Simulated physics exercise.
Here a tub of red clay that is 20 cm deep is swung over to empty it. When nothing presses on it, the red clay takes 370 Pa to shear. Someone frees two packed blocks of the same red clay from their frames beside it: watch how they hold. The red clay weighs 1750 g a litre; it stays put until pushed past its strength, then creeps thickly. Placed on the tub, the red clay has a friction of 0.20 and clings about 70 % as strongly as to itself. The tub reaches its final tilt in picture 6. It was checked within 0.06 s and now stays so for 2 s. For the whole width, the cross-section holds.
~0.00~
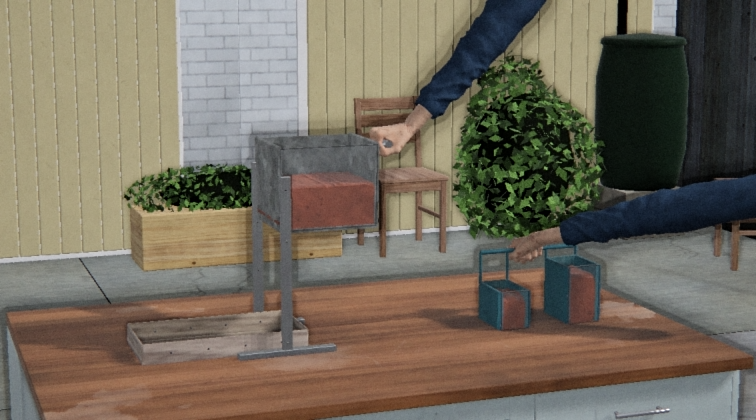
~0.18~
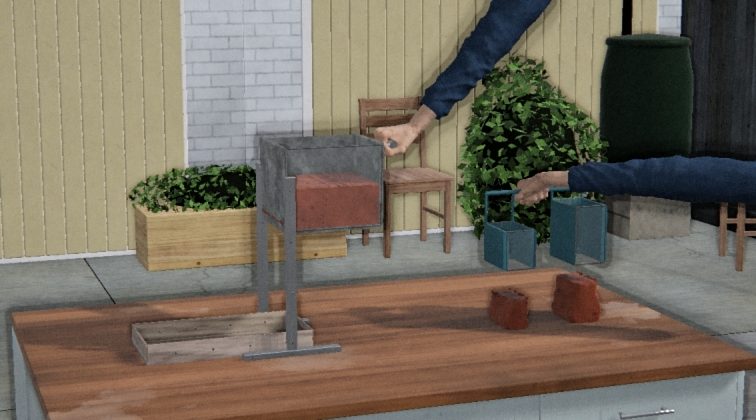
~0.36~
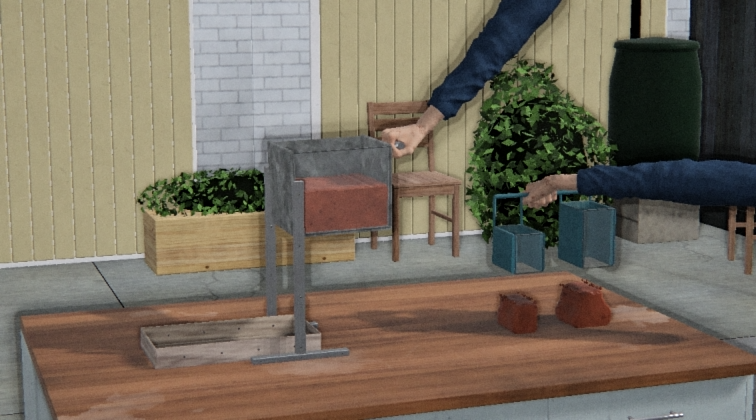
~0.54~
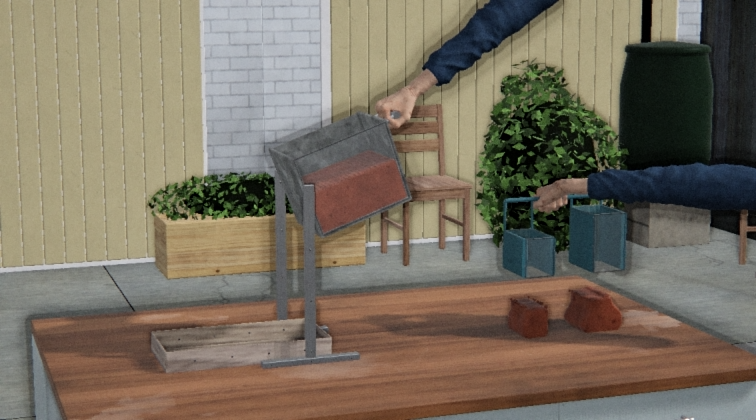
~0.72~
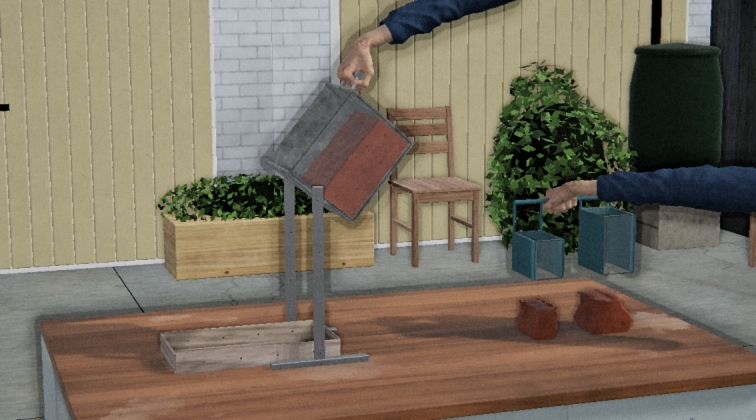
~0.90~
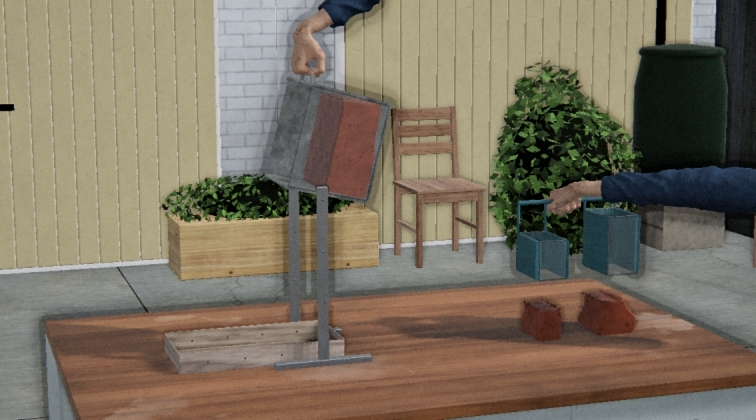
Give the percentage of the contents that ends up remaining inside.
I would say roughly 99 per cent remains inside.
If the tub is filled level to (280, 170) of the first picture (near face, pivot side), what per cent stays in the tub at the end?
Result: Approx. 70 % remaining in tub.
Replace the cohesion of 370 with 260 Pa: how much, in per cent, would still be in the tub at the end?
85 %.
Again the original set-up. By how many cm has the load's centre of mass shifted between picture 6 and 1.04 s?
Shift: Roughly 4 cm.
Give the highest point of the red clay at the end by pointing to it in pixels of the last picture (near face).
On the near face, the top ends up close to (339, 138).
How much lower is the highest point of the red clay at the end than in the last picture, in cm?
About 9 cm.
By 1.04 s, the tub is at 76 degrees and holds 100 %.
By 1.21 s, the tub is at 76 degrees and holds 100 %.
By 1.38 s, the tub is at 76 degrees and holds 99 %.
By 1.55 s, the tub is at 76 degrees and holds 99 %.
By 2.90 s, at the end, the tub is at 76 degrees and holds 99 %.
